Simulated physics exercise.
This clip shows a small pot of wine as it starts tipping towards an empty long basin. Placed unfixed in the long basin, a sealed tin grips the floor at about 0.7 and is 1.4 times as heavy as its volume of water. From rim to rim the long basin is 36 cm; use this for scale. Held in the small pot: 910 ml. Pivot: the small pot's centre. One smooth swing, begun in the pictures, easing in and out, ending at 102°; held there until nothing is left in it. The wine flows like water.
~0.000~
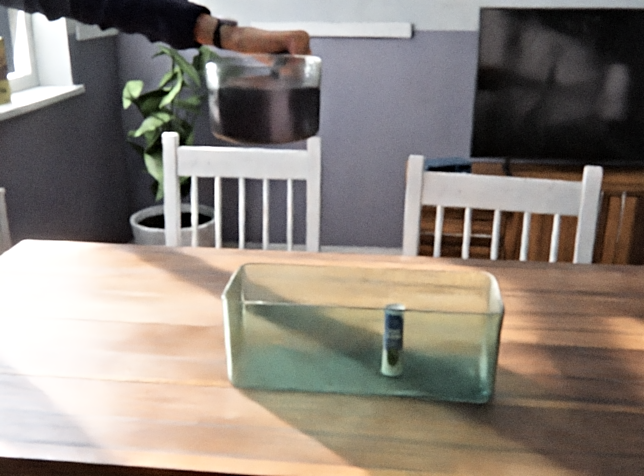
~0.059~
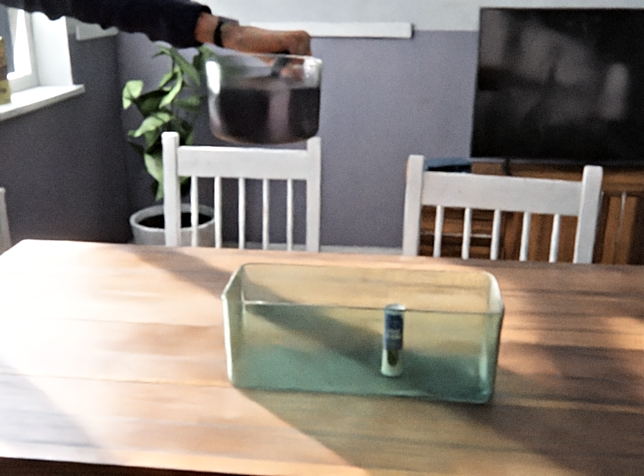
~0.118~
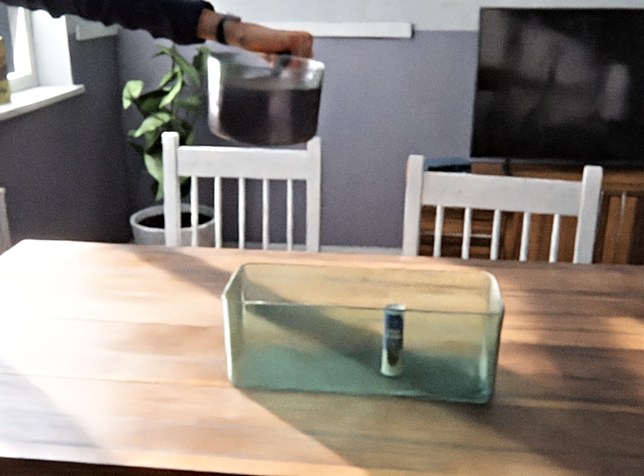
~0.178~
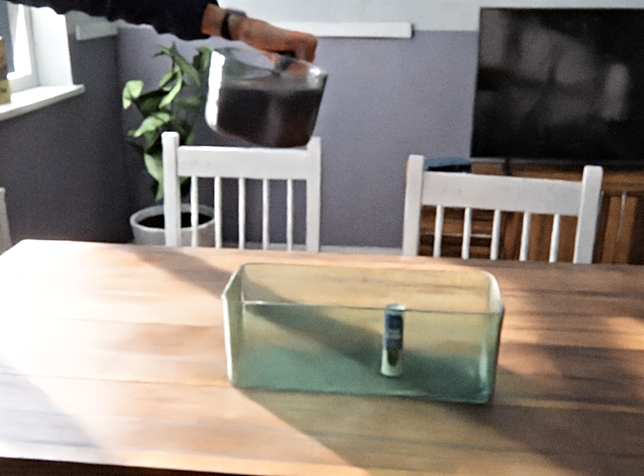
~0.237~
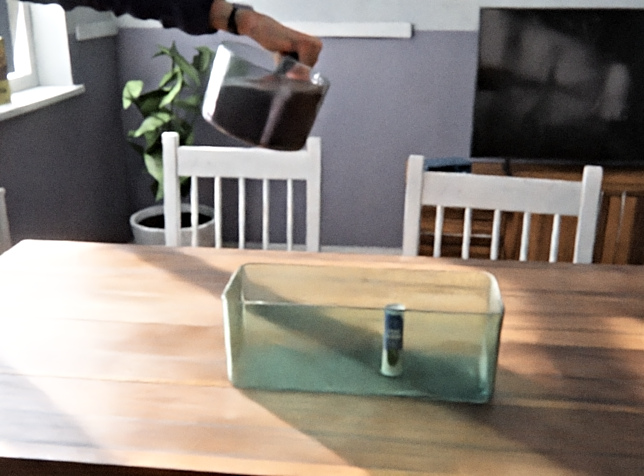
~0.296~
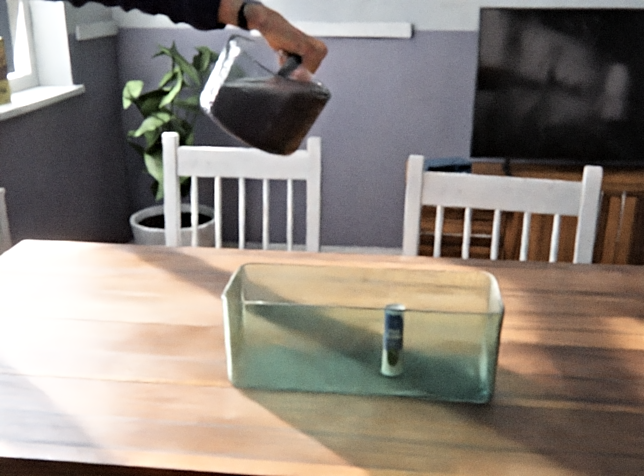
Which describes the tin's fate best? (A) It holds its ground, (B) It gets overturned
It gets overturned.
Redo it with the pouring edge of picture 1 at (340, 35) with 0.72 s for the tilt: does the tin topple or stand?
Then it tips over.
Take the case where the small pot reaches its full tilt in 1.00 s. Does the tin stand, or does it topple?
Result: Tin tipped over.
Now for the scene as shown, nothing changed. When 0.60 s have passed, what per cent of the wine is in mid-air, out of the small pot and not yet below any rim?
My guess is roughly 46 %.
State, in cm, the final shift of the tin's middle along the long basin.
Around 8.0 cm.
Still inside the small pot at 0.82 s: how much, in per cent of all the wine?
Near 12 percent, more or less.
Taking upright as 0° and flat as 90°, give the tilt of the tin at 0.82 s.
I'd say it's tipped close to 0 degrees.
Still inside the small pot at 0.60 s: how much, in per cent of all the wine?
I reckon about 48 in a hundred is still held.
By 0.60 s the tilt is 87° and 49 per cent is still to pour; the tin stands where it began.
By 0.82 s the tilt is 102° and 12 per cent is still to pour; the tin stands where it began.
By 1.05 s the tilt is 102° and 2 per cent is still to pour; the tin leans 25°.
By 1.30 s the tilt is 102° and 0 per cent is still to pour; the tin lies on its side.
At rest the tin lies on its side.
